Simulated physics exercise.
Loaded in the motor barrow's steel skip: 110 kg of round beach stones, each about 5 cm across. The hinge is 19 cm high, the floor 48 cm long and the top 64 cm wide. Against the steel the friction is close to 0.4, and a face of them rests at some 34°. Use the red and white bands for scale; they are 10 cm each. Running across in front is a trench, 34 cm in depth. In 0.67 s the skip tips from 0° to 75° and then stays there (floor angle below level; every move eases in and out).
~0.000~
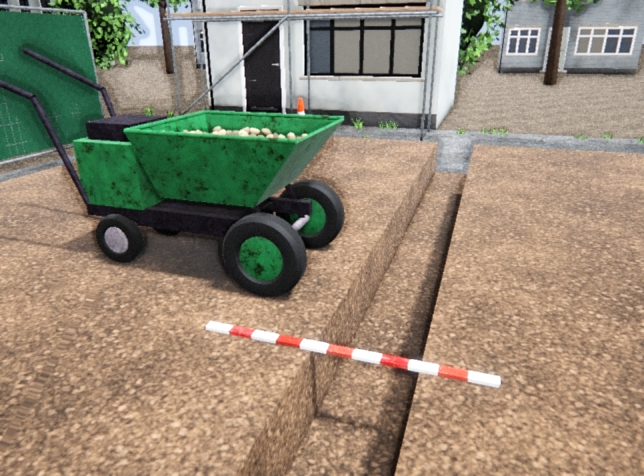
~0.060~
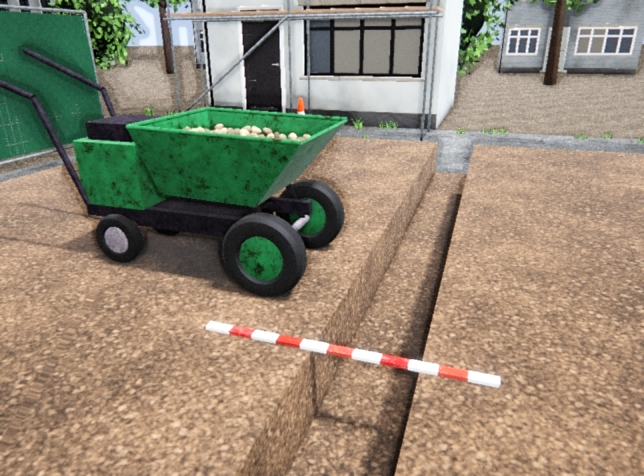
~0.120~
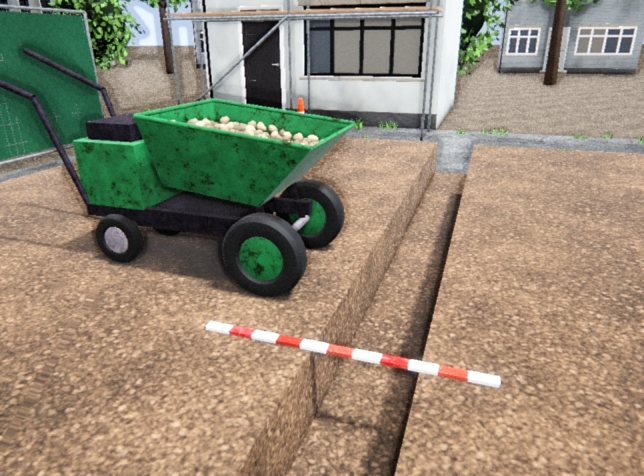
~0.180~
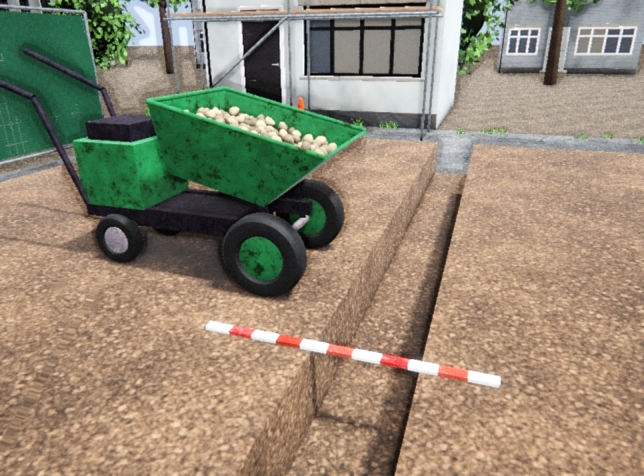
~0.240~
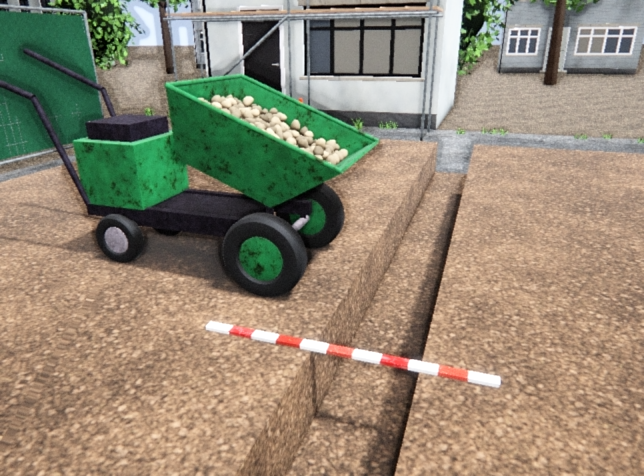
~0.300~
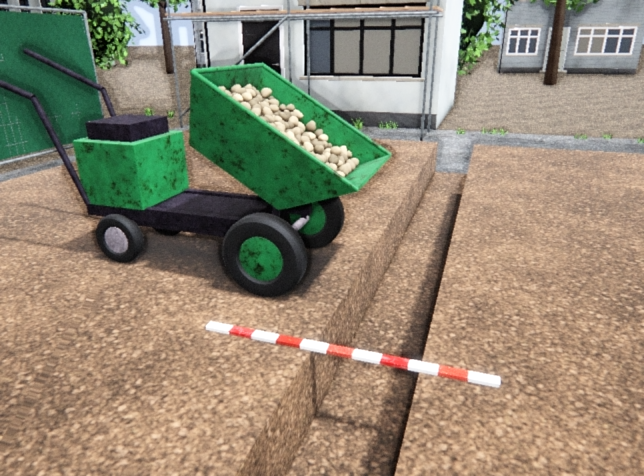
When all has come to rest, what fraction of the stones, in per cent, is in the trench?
At the end about 41 per cent of the stones are there.
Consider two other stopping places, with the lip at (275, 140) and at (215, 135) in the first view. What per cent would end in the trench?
I'd say some 65 per cent and some 95 per cent.
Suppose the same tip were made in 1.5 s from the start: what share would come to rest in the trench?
In that case, around 55%.
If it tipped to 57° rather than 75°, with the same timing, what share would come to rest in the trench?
Share in trench: Approx. 40%.
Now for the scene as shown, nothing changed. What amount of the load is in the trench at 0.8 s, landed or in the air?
I'd put it near 20 per cent.
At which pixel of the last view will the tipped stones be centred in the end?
The resting stones are centred at roughly (470, 292).
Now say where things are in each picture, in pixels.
The first frame shows lip at (296, 142), floor tilted 0°, highest stones at (237, 138).
The second frame shows lip at (300, 143), floor tilted 2°, highest stones at (225, 135); the stones move at 0.4 m/s on average.
The third frame shows lip at (310, 149), floor tilted 6°, highest stones at (214, 126); the stones move at 0.8 m/s on average.
In the fourth frame, the skip is at 13°, its lip at (325, 158); the top of the load is at (220, 116); the stones move at 1.1 m/s on average.
The fifth frame shows lip at (341, 172), floor tilted 22°, highest stones at (230, 103); the stones move at 1.3 m/s on average.
In the sixth frame, the skip is at 32°, its lip at (357, 190); the top of the load is at (248, 93); the stones move at 1.4 m/s on average.
After 0.5 s the floor is at 63°; 100 % in the skip; the foremost stones are at (381, 224).
After 0.8 s the floor is at 75°; 61 % in the skip, 18 % in the trench, 21 % past the trench; the foremost stones are at (483, 304).
After 1.1 s the floor is at 75°; 8 % in the skip, 33 % in the trench, 59 % past the trench; the foremost stones are past the picture's edge.
After 3.1 s the floor is at 75°; 0 % in the skip, 41 % in the trench, 59 % past the trench; the foremost stones are past the picture's edge.
